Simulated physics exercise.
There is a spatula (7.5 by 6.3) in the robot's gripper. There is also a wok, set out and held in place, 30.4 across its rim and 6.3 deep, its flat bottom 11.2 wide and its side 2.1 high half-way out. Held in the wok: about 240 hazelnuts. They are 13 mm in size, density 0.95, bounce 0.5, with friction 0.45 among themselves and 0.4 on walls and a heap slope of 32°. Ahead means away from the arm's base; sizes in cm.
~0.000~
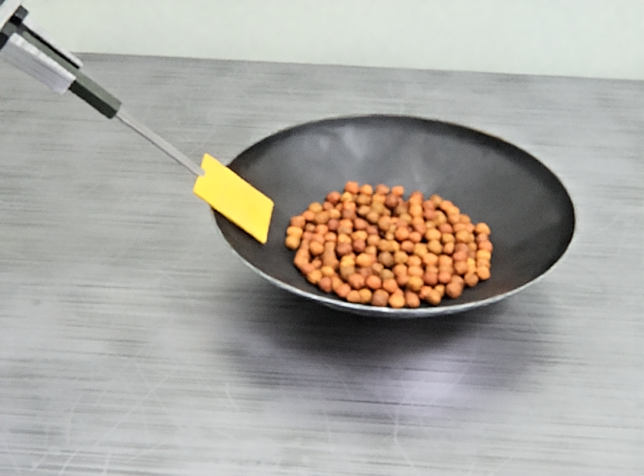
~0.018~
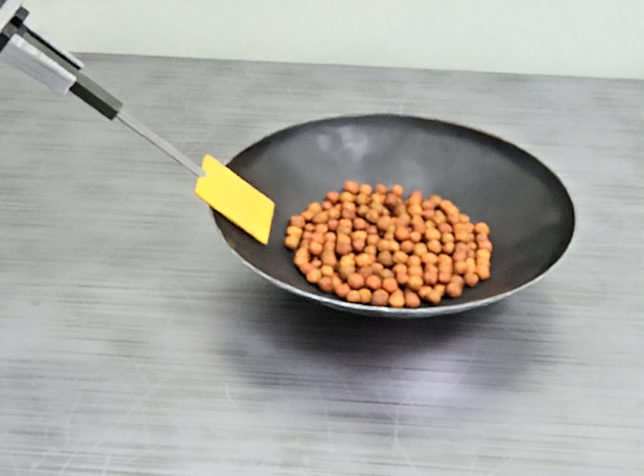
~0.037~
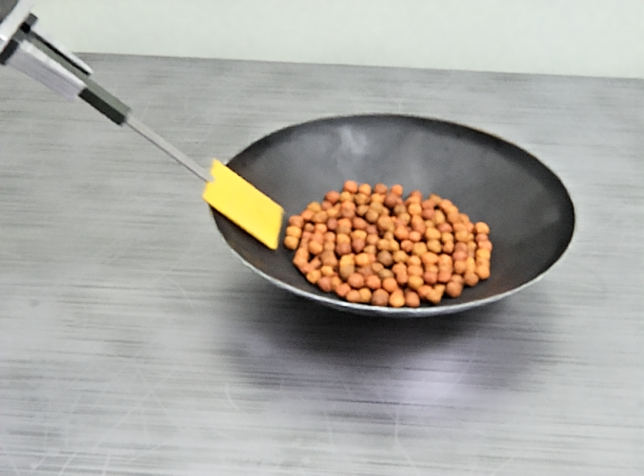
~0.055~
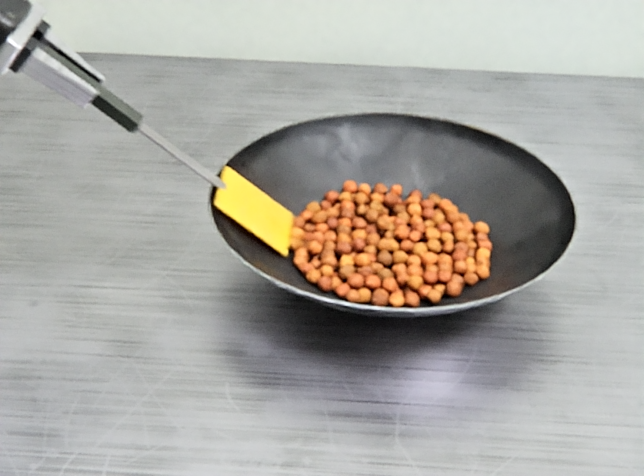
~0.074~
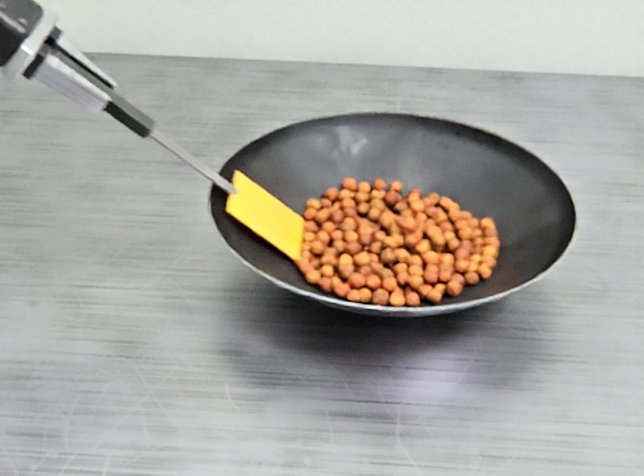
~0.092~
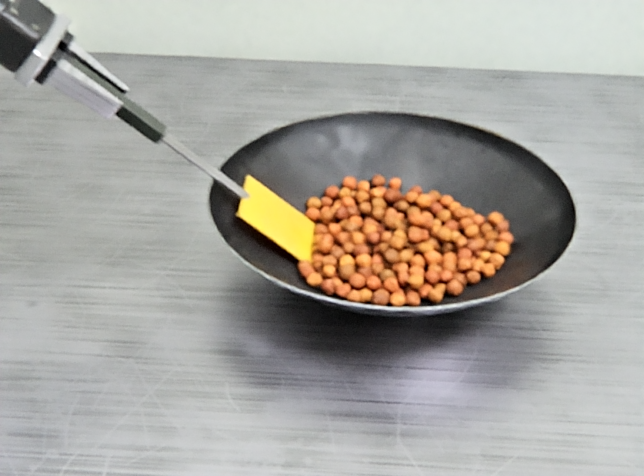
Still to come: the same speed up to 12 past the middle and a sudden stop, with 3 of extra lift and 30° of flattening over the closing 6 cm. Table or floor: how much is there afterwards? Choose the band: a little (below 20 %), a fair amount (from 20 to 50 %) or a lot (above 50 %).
It is a little, below 20 %.
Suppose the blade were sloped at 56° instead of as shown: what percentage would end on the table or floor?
Some 15 in a hundred.
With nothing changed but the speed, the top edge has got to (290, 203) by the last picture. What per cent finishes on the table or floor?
Roughly 25 per cent.
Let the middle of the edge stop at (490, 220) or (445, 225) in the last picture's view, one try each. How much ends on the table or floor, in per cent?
Try 1: Approx. 0 %; try 2: Approx. 0 %.
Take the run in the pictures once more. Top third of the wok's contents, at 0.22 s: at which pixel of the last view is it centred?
The top third sits at roughly (458, 236).
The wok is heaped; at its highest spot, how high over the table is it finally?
Some 5.0 cm above the table.
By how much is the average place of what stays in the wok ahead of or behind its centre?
Roughly 3.0 cm ahead of the centre.
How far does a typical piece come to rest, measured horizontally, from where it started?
3 cm.
After 0.22 s, sloping 39°, highest piece 5 above the table; 237 in the wok.
After 0.35 s, sloping 32°, highest piece 6 above the table; 237 in the wok.
After 0.61 s, sloping 9°, highest piece 7 above the table; 210 in the wok, 21 on the table or floor, 6 on the blade or in flight.
After 1.66 s, sloping 9°, highest piece 5 above the table; 210 in the wok, 27 on the table or floor.
At rest, 210 in the wok, 27 on the table or floor. That is 11 % on the table or floor.
